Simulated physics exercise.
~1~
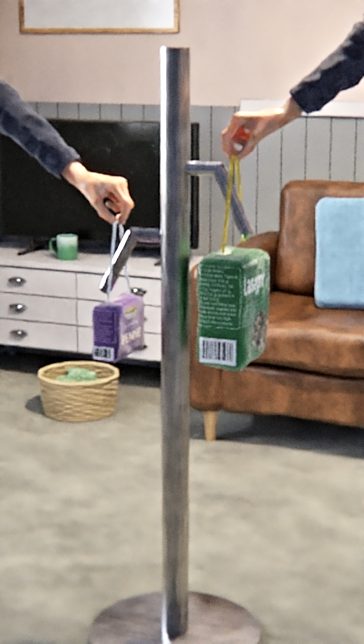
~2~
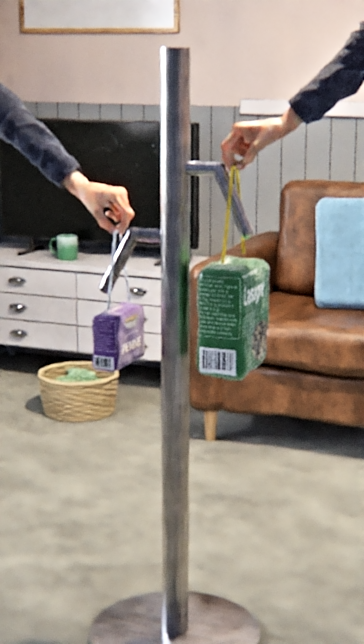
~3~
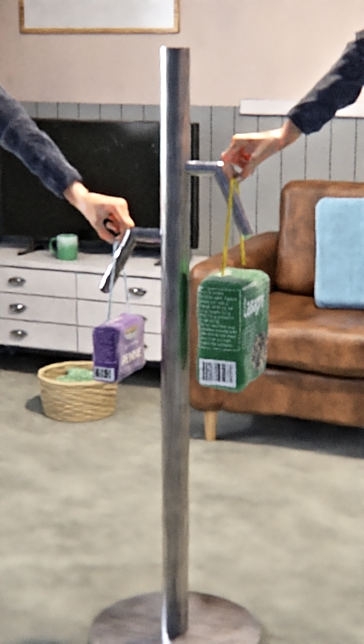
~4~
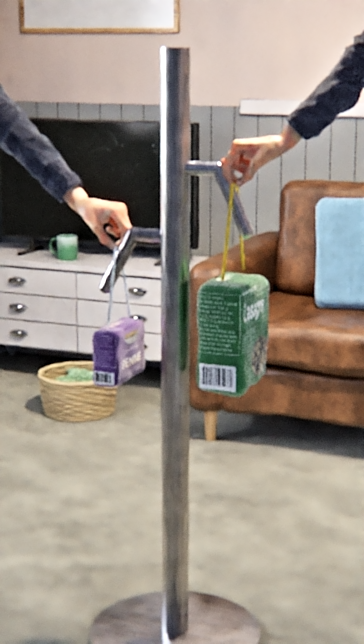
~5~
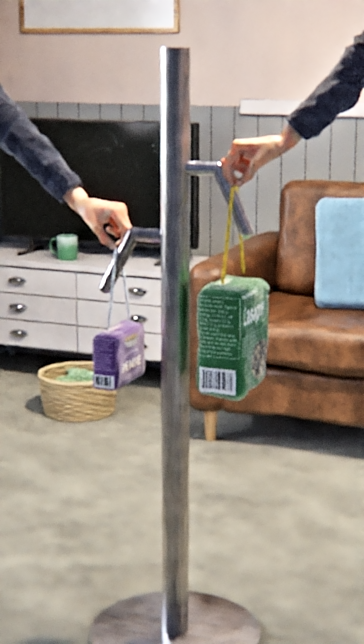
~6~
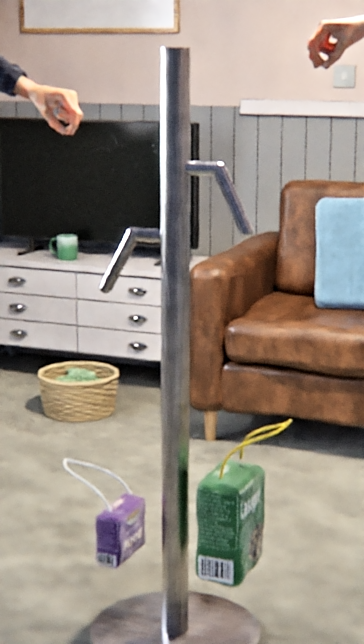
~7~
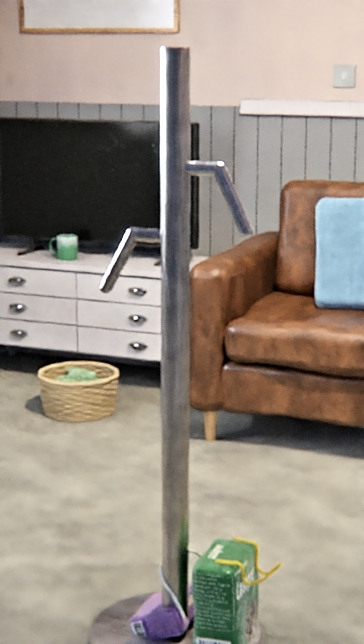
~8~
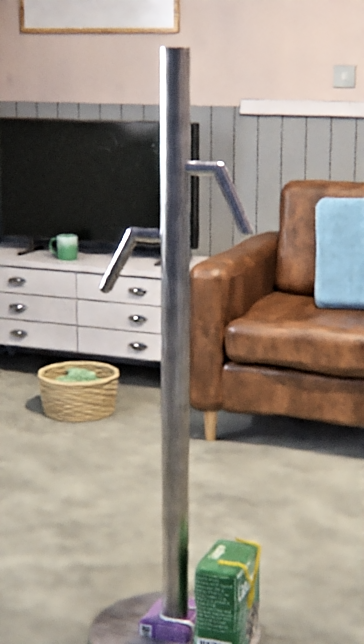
Two hands hanging a purple pouch and a green sack on a metal stand's sloping pegs, both dropping to its base.
